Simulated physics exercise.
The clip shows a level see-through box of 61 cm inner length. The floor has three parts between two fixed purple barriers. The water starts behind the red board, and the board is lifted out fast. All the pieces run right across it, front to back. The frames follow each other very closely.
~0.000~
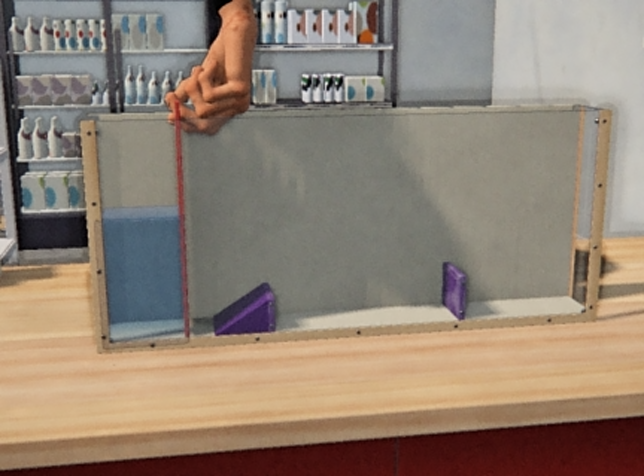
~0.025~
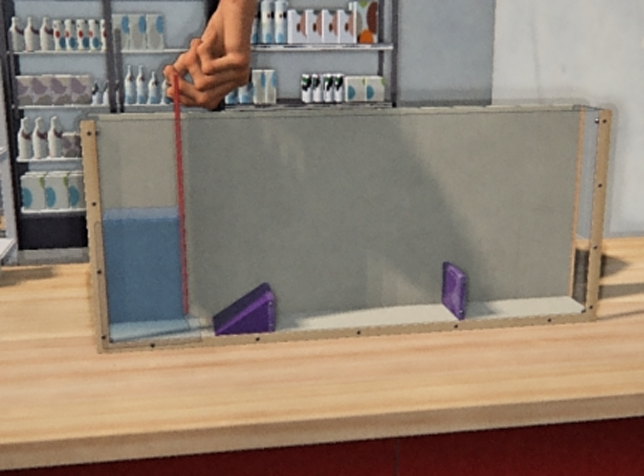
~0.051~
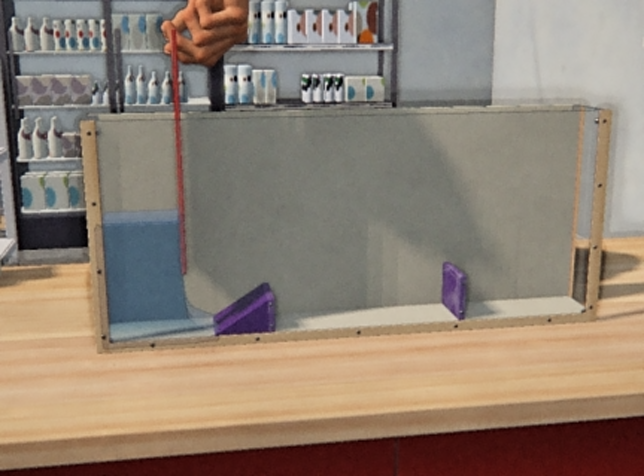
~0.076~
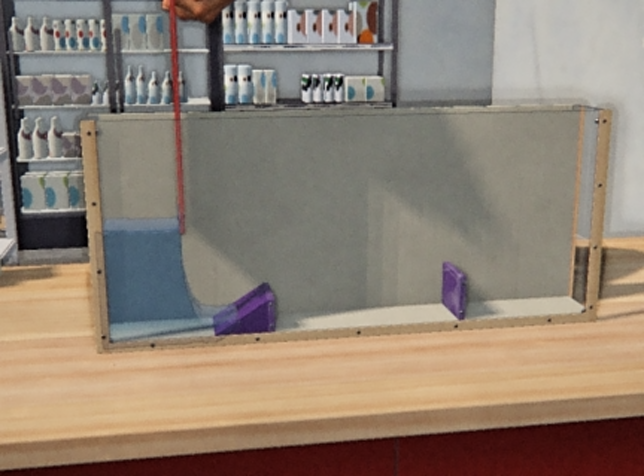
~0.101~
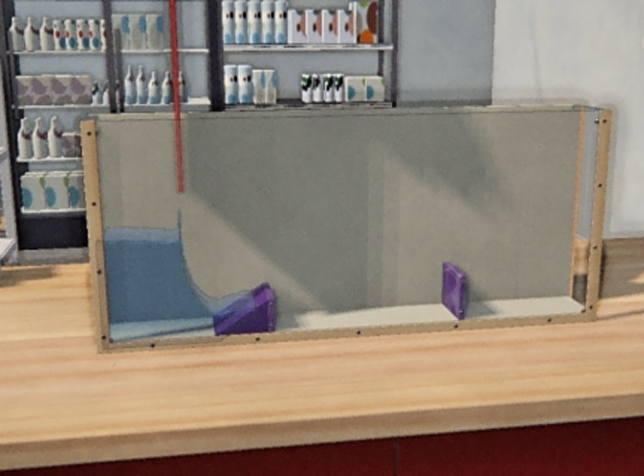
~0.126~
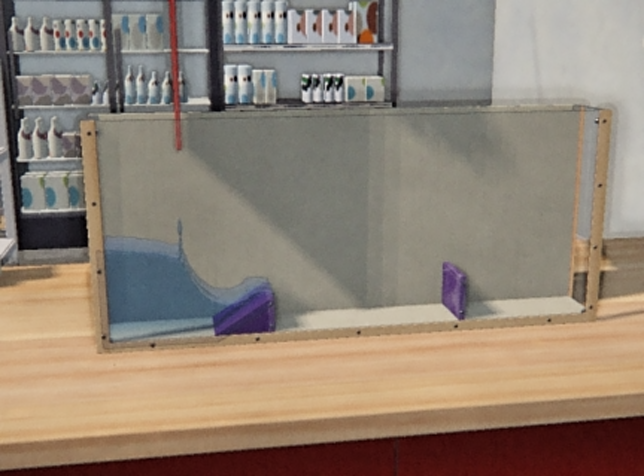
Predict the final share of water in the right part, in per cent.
The right part gets about 4 per cent.
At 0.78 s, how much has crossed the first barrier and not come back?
Near 50 in a hundred.
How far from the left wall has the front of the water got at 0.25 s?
Roughly 34 cm out.
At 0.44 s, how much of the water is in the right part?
Near 4 in a hundred.
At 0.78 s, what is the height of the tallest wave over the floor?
About 5.0 cm.
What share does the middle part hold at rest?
About 48 per cent.
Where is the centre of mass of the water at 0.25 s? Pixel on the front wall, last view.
At about (218, 300).
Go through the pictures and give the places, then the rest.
In the first picture, the water tops out at (107, 221) by the left wall; its leading edge has got to (185, 336); the board ends at (187, 336); the first barrier (ramped) has its top at (271, 301); the second barrier (thin) has its top at (463, 278).
In the second picture, the water tops out at (107, 222) by the left wall; its leading edge has got to (198, 335); the board ends at (186, 312).
In the third picture, the water tops out at (107, 226) by the left wall; its leading edge has got to (216, 334); the board ends at (185, 273).
In the fourth picture, the water tops out at (107, 233) by the left wall; its leading edge has got to (223, 333); the board ends at (183, 232).
In the fifth picture, the water tops out at (108, 242) by the left wall; its leading edge has got to (224, 333); the board ends at (181, 191).
In the sixth picture, the water tops out at (109, 252) by the left wall; its leading edge has got to (226, 333); the board is clear.
After 0.25 s 25 per cent is beyond the first barrier and 0 beyond the second.
After 0.44 s 45 per cent is beyond the first barrier and 3 beyond the second.
After 0.78 s 51 per cent is beyond the first barrier and 4 beyond the second.
In the end the left part holds 48, the middle 48 and the right 4 per cent.
